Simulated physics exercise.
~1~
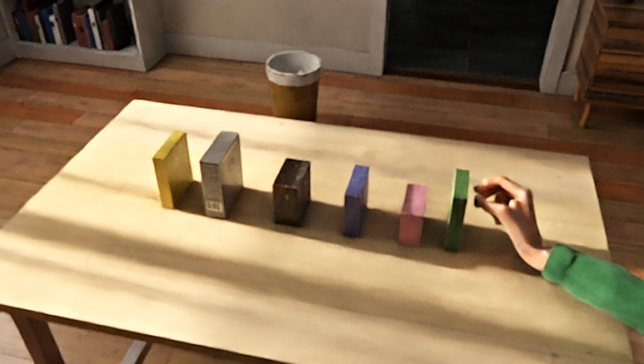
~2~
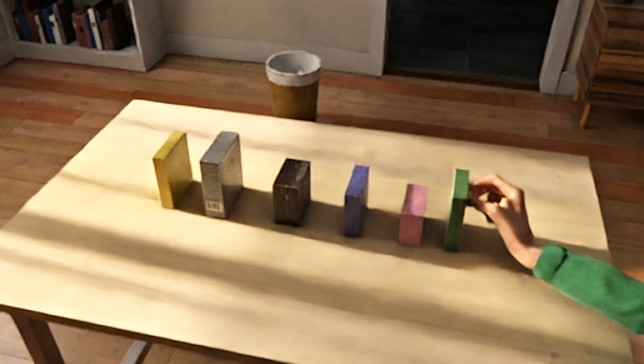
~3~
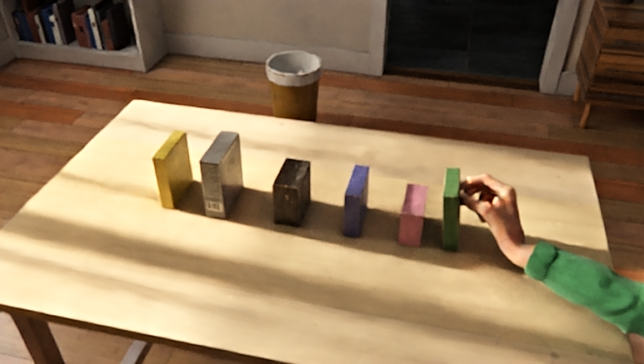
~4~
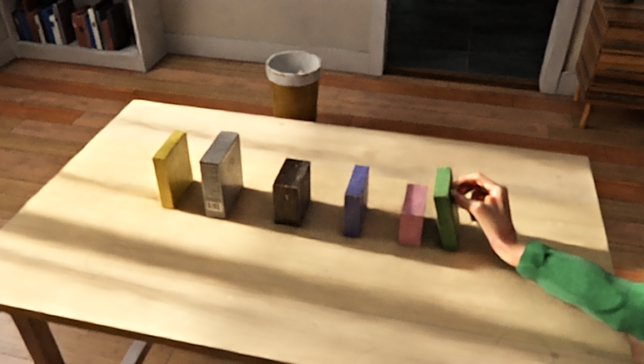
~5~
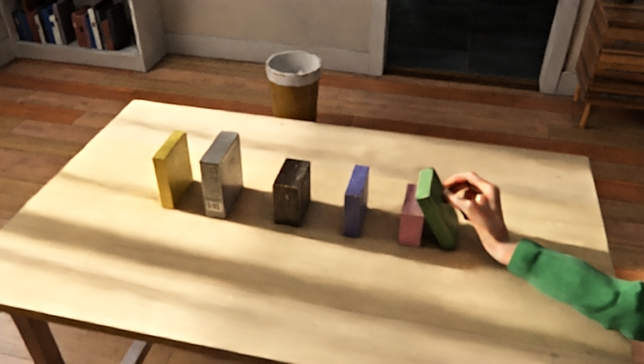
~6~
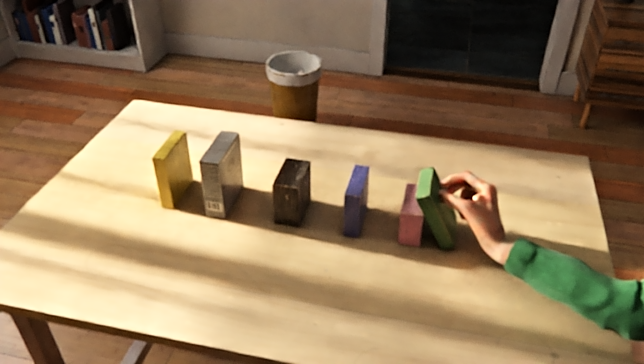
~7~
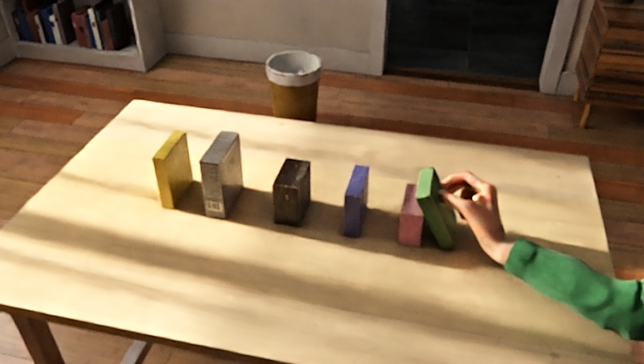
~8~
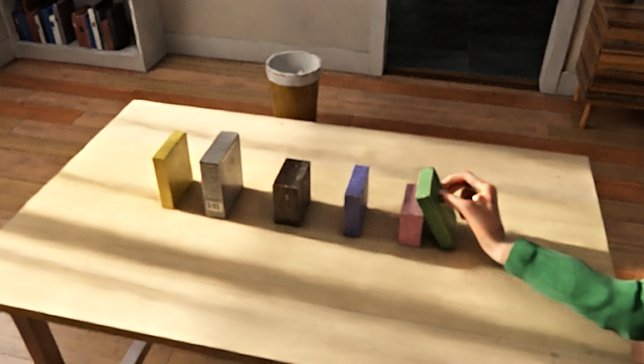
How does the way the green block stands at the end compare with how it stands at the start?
At the start the green block stands upright, but by the end it is leaning to the left against the pink piece.
